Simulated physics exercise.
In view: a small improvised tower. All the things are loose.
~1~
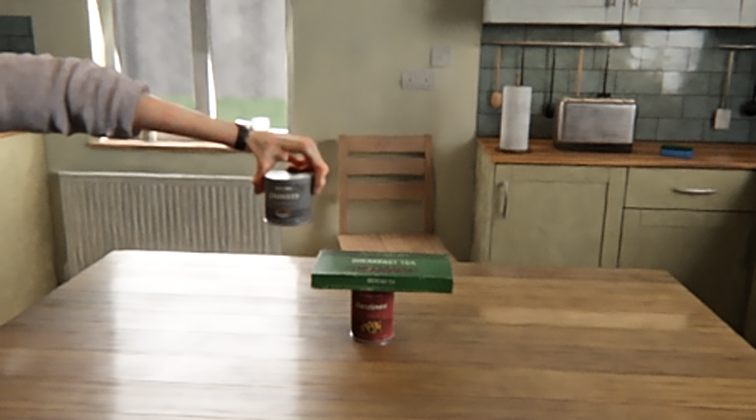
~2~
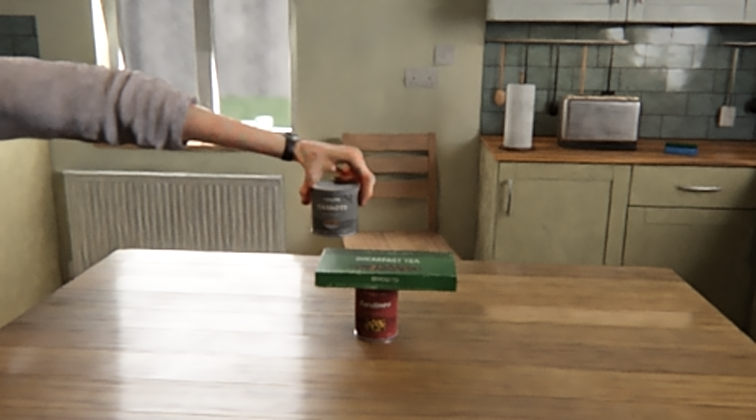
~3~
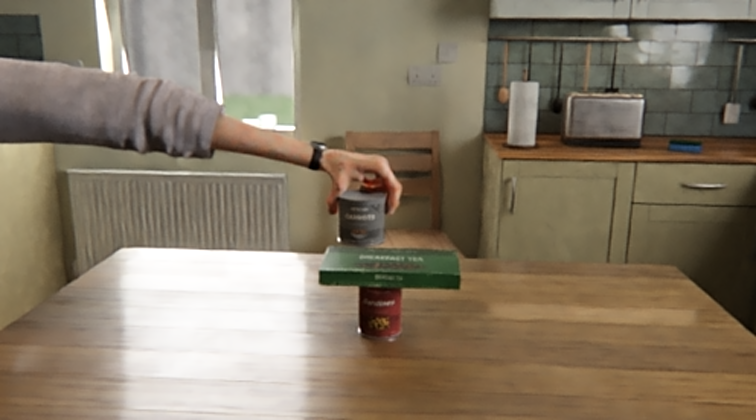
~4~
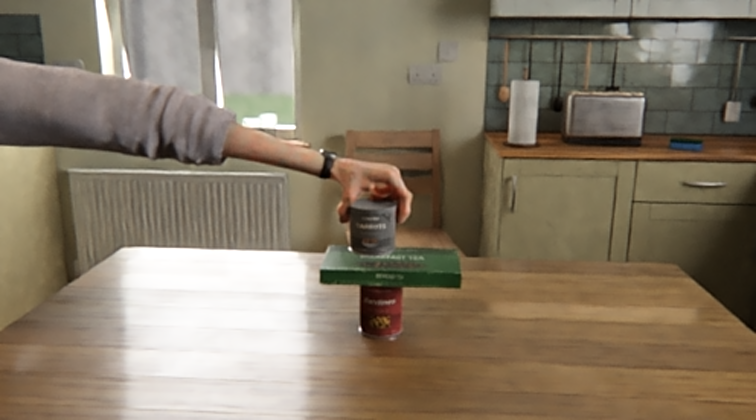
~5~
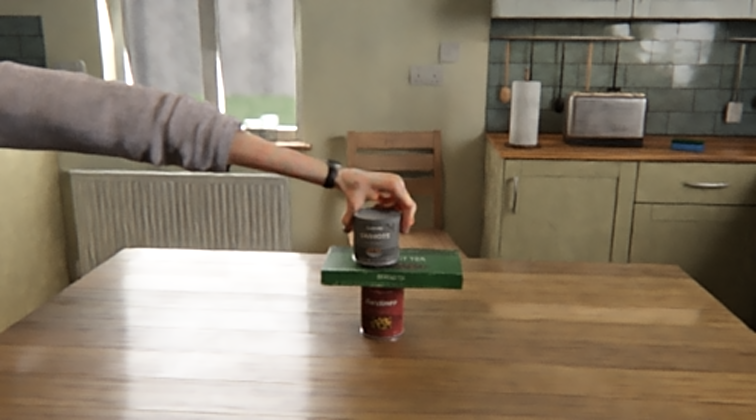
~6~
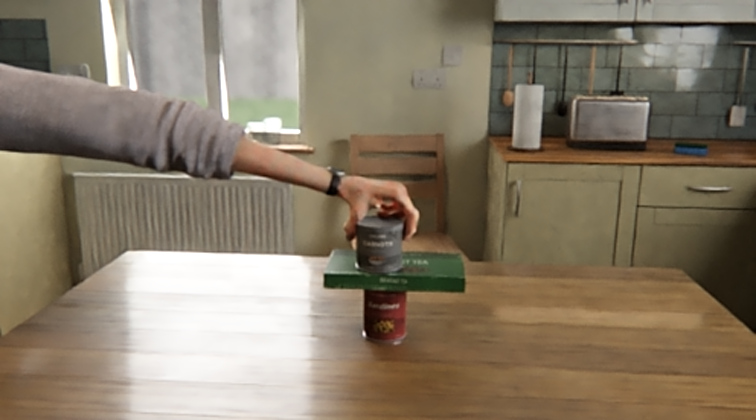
A grey tin, gripped from above by a hand reaching in from the left, moves right and downward over a green packet balanced on a red tin on a wooden table. It comes down onto the packet, slightly left of its middle, with the hand still around it.
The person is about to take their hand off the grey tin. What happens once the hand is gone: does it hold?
In the end the stack stays up.
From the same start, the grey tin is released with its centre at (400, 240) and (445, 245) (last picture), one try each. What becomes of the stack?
First, it stays up; second, it comes apart.
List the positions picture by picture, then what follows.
In the first frame, coming down; grey tin (288, 198); green packet (383, 271).
In the second frame, coming down; grey tin (335, 208); green packet (387, 269).
In the third frame, coming down; grey tin (362, 218); green packet (391, 267).
In the fourth frame, coming down; grey tin (373, 227); green packet (392, 266).
In the fifth frame, coming down; grey tin (377, 236); green packet (393, 267).
In the sixth frame, in place under the hand; grey tin (379, 244); green packet (396, 270).
Then, 0.30 s later than the last frame, all is still.
Then, 0.70 s later than the last frame, grey tin resting near (379, 244).
When it is over, all 3 as before. End places, in pixels of the last picture, grey tin near (379, 244). The stack keeps its balance.
